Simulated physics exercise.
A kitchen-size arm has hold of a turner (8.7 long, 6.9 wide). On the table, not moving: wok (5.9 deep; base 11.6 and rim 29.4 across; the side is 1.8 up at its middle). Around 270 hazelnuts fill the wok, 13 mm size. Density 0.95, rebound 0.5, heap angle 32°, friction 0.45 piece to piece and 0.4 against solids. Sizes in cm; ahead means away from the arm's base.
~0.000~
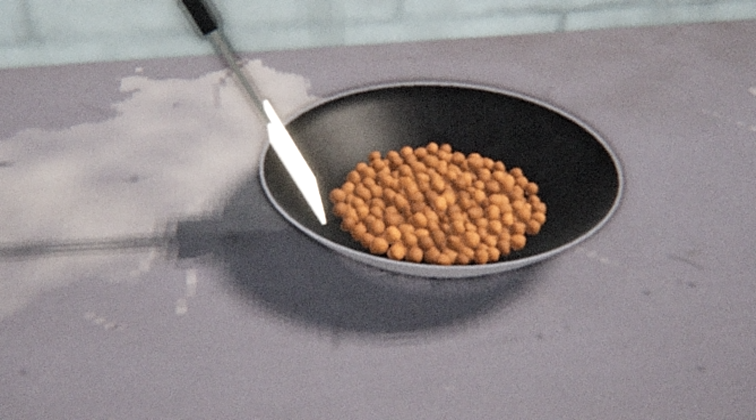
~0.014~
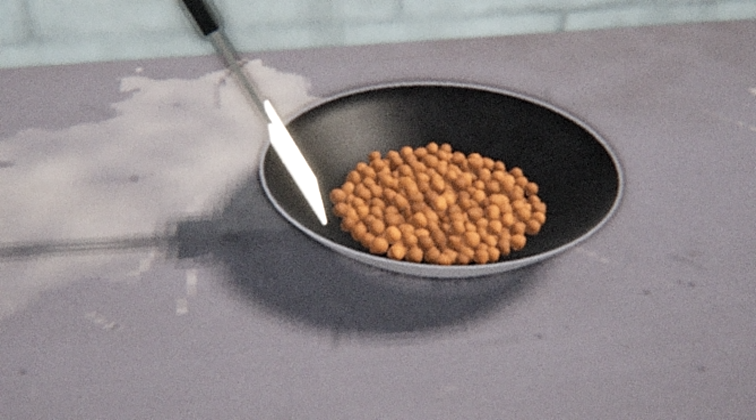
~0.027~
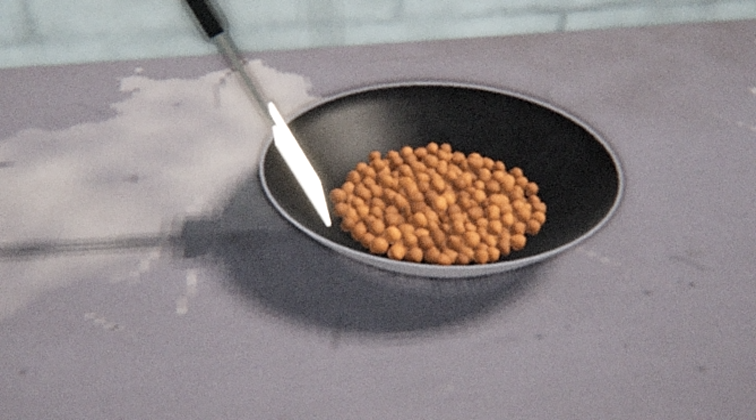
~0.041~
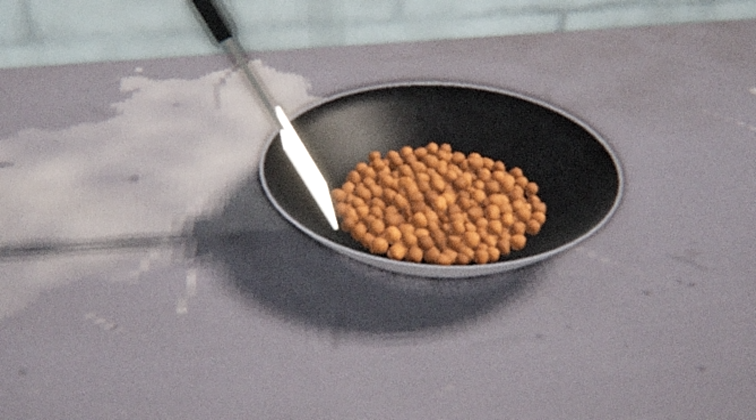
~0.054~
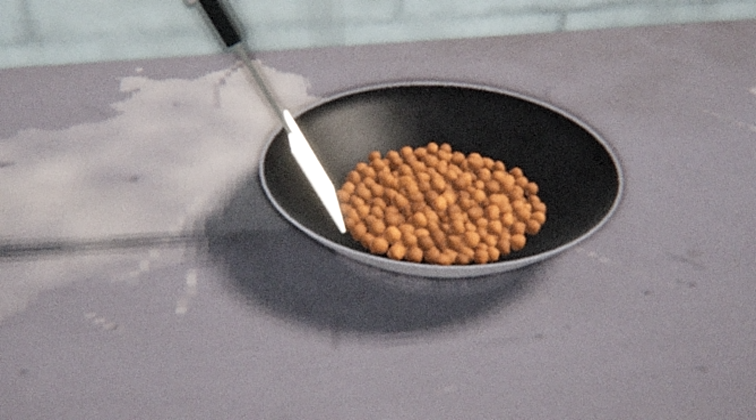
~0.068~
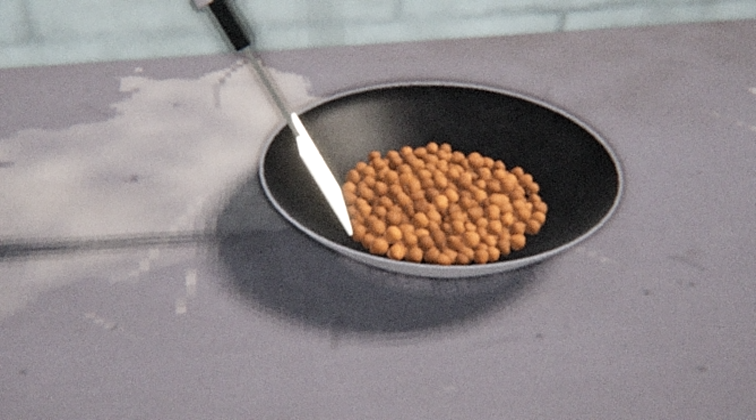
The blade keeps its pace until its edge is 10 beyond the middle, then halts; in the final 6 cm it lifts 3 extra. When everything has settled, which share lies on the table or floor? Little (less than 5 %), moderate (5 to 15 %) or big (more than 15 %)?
Answer: Moderate; 5 to 15 % of the hazelnuts finish on the table or floor.
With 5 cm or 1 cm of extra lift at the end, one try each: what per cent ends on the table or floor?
Some 10 and 10 per cent.
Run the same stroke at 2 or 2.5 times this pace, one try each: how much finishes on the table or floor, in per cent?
Some 30 and 35 per cent.
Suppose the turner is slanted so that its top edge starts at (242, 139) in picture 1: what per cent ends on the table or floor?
About 5 per cent.
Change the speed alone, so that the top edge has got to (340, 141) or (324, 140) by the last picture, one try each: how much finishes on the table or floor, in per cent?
About 40 and 35 per cent.
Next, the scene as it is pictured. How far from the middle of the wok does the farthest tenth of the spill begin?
About 30 cm.
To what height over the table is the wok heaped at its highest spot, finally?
Roughly 5.5 cm.
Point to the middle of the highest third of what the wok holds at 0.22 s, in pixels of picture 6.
Around (491, 187).
By 0.22 s, sloping 65°, highest piece 4 above the table; 274 in the wok.
By 0.37 s, sloping 65°, highest piece 6 above the table; 274 in the wok.
By 0.64 s, sloping 65°, highest piece 8 above the table; 252 in the wok, 19 on the table or floor, 3 on the blade or in flight.
By 1.69 s, sloping 65°, highest piece 5 above the table; 252 in the wok, 22 on the table or floor.
Final count, 252 in the wok, 22 on the table or floor. That is 8 % on the table or floor.
